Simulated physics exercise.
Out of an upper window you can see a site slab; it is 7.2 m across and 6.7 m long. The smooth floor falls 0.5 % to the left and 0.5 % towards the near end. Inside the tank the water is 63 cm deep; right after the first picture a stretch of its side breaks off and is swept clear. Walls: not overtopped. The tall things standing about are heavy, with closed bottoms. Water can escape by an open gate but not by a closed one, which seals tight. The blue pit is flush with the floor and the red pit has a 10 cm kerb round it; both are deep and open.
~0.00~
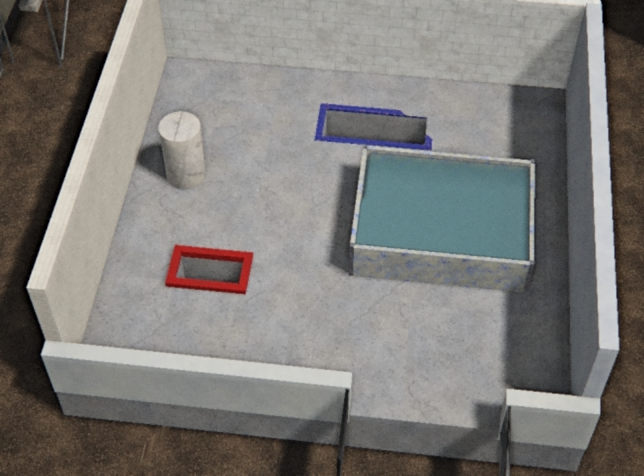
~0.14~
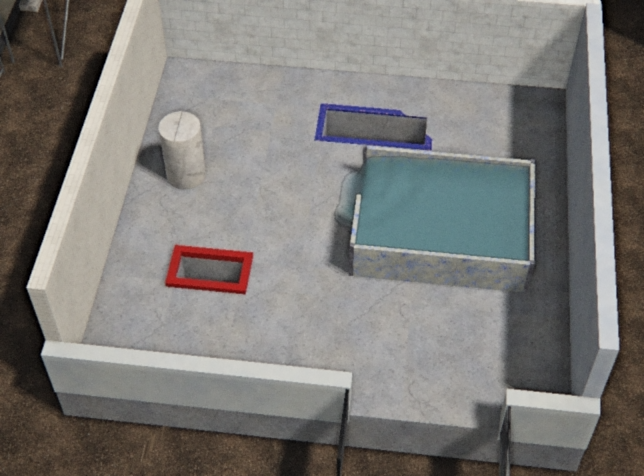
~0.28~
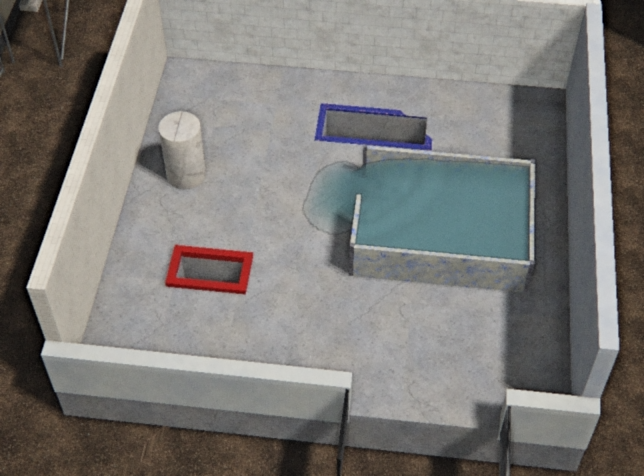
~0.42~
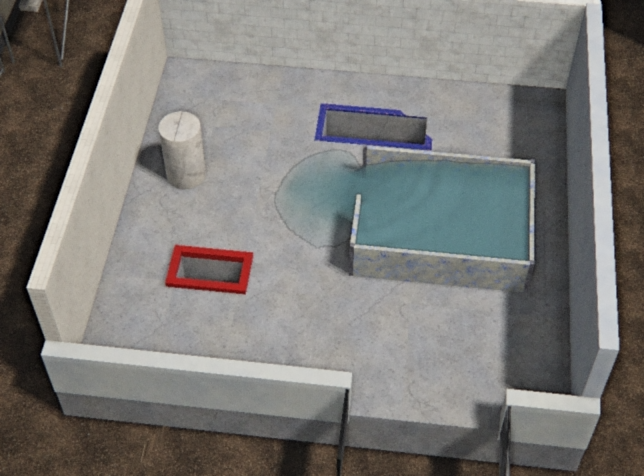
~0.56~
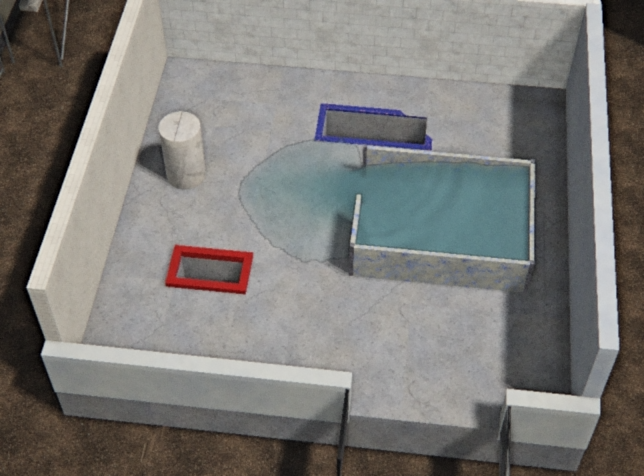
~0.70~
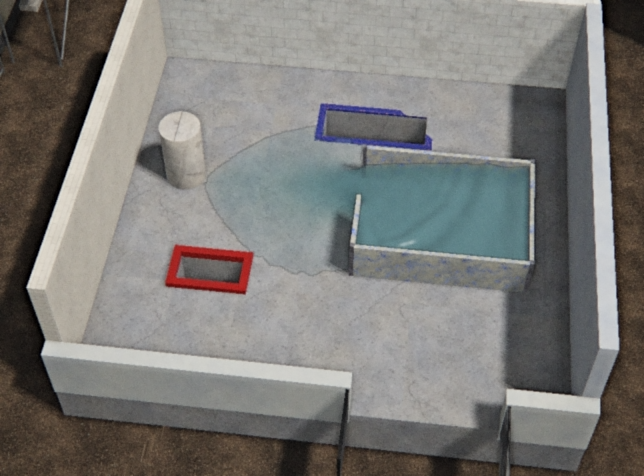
Water bursts through a gap that opens in the left side of a raised tank and spreads leftward over the grey floor in a widening, thin sheet, nearing a pale upright cylinder. The walled slab, seen from high above by a still camera, sits on brown ground. The teal-filled tank stands at right, with a blue-edged pit behind it and a red-kerbed pit at lower left.
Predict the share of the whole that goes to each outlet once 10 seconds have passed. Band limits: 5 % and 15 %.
I would say gate opening - less than 5 %; blue pit - between 5 and 15 %; red pit - not even 5 %.
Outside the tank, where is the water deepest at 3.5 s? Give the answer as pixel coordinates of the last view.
Close to pixel (172, 114).
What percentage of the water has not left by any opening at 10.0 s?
About 88 percent of the water remains.
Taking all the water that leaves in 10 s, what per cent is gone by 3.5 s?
Something like 10 per cent of it.
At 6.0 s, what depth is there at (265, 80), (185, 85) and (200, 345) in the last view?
Roughly 9, 16, 5 cm.
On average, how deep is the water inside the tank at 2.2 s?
It averages close to 42 cm.
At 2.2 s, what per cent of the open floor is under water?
35 %.
After 1.4 s water covers 25 % of the floor and is deepest (36 cm) near (349, 194); gone so far, the gate opening 0 %, the blue pit 0 %, the red pit 0 %.
After 2.2 s water covers 35 % of the floor and is deepest (30 cm) near (115, 234); gone so far, the gate opening 0 %, the blue pit 1 %, the red pit 0 %.
After 3.5 s water covers 45 % of the floor and is deepest (31 cm) near (172, 114); gone so far, the gate opening 0 %, the blue pit 1 %, the red pit 0 %.
After 6.0 s water covers 65 % of the floor and is deepest (20 cm) near (166, 62); gone so far, the gate opening 0 %, the blue pit 3 %, the red pit 0 %.
After 10.0 s water covers 90 % of the floor and is deepest (12 cm) near (110, 374); gone so far, the gate opening 1 %, the blue pit 10 %, the red pit 1 %.
